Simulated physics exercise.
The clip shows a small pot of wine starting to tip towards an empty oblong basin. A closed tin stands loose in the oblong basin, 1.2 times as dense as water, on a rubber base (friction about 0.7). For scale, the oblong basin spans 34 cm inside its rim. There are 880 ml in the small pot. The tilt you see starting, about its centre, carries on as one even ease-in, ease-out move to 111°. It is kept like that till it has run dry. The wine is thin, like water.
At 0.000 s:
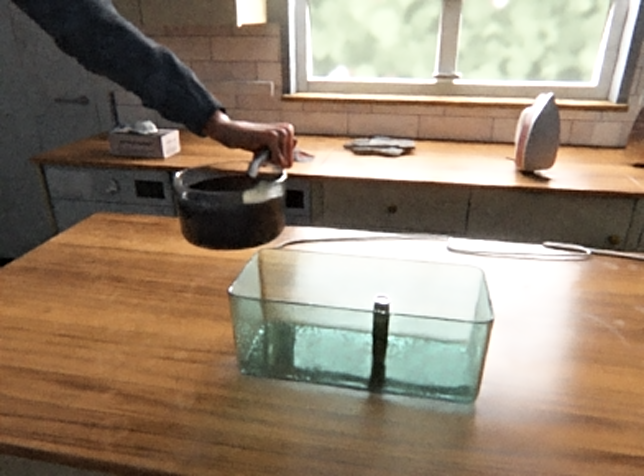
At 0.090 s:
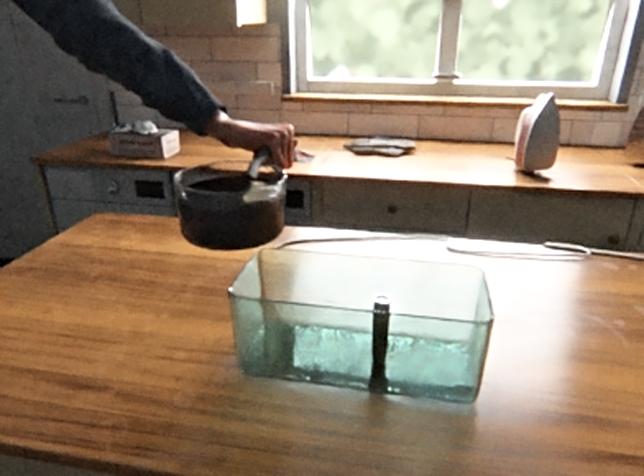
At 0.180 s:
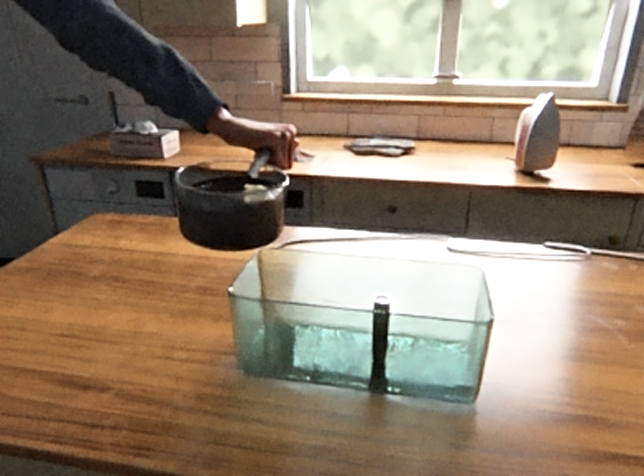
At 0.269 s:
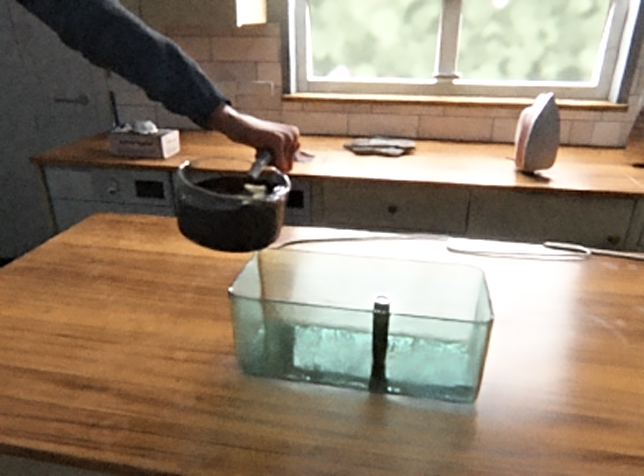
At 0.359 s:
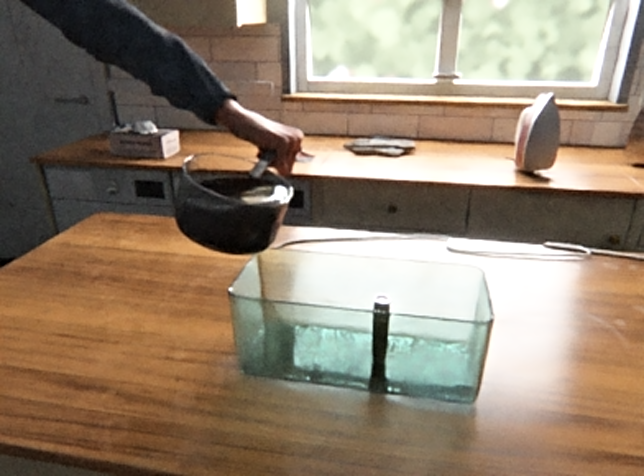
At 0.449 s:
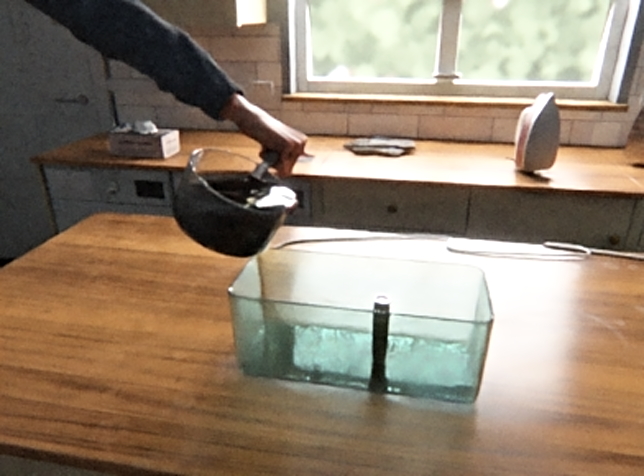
At the start, a hand holds a small dark pot level above a wooden table, left of a clear greenish basin with a dark upright object inside. The pot then begins to lean, tilting gradually further towards the right while the basin stays still.
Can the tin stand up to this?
The tin keeps standing.
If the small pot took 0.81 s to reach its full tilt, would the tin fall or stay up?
The tin keeps standing.
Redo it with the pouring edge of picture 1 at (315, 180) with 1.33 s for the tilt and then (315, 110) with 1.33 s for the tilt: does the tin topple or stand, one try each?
First it goes over; then it topples.
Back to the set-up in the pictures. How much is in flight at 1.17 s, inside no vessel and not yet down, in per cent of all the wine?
About 3 per cent.
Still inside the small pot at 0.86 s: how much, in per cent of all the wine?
Some 36 per cent.
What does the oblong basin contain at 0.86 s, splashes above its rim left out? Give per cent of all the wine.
About 42 per cent.
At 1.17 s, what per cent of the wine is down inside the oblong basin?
Near 92 in a hundred.
By 0.86 s the tilt is 81° and 36 per cent is still to pour; the tin stands where it began.
By 1.17 s the tilt is 107° and 5 per cent is still to pour; the tin stands where it began.
By 1.49 s the tilt is 111° and 0 per cent is still to pour; the tin stands where it began.
By 1.83 s the tilt is 111° and 0 per cent is still to pour; the tin stands where it began.
At rest the tin stands where it began.
